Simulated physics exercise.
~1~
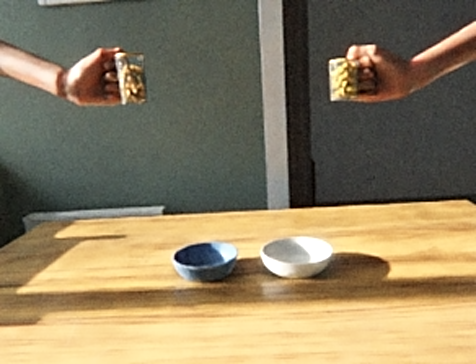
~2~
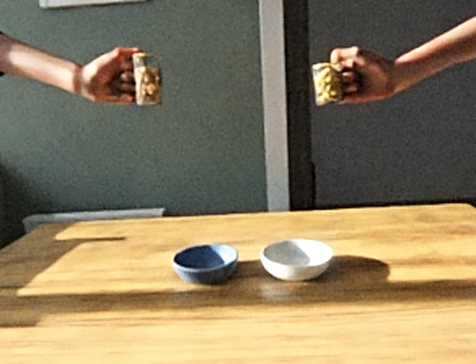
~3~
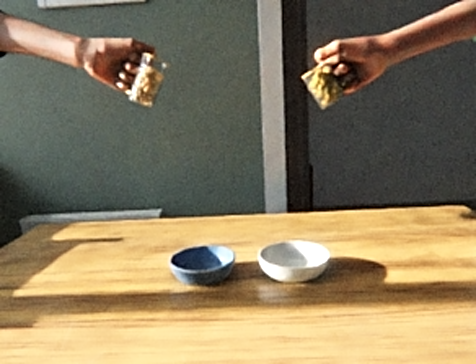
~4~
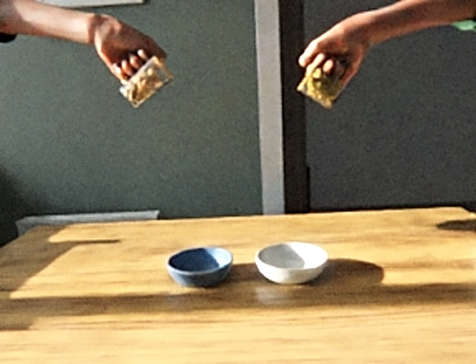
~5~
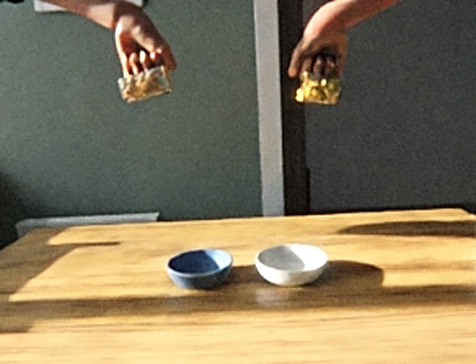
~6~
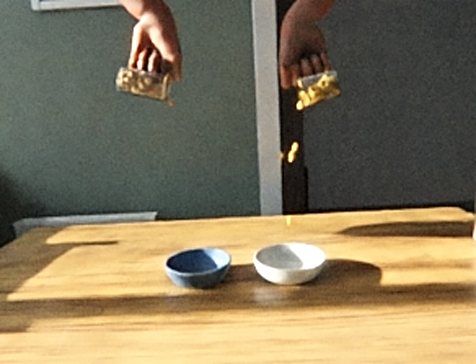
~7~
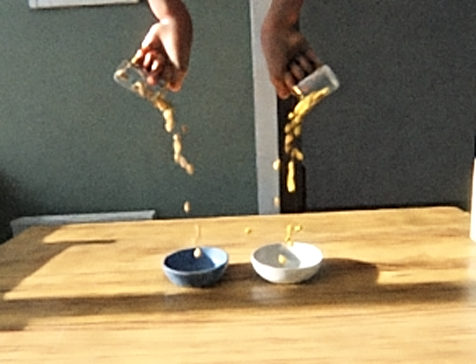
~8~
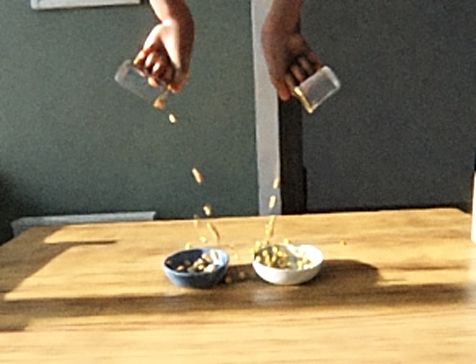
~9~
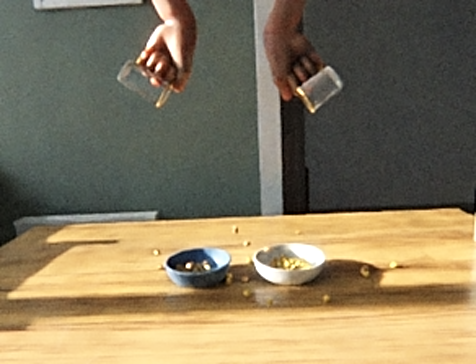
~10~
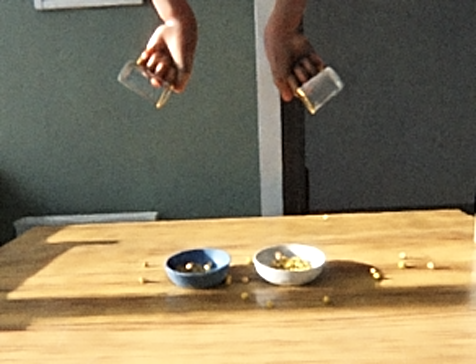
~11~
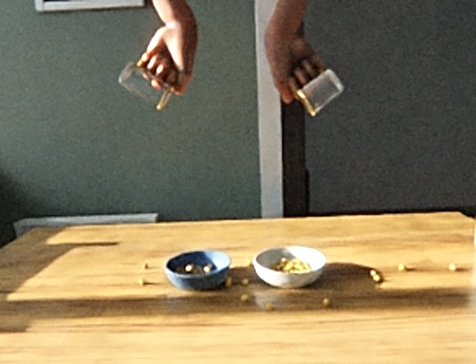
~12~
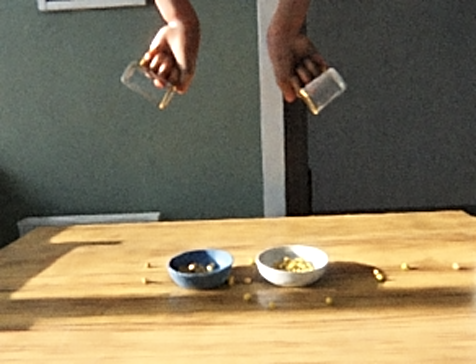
In this clip, two hands hold clear cups of small yellowish pieces above a blue bowl and a white bowl, then tip them over. The pieces fall and bounce, most settling in the bowls while some end up scattered across the wooden table.
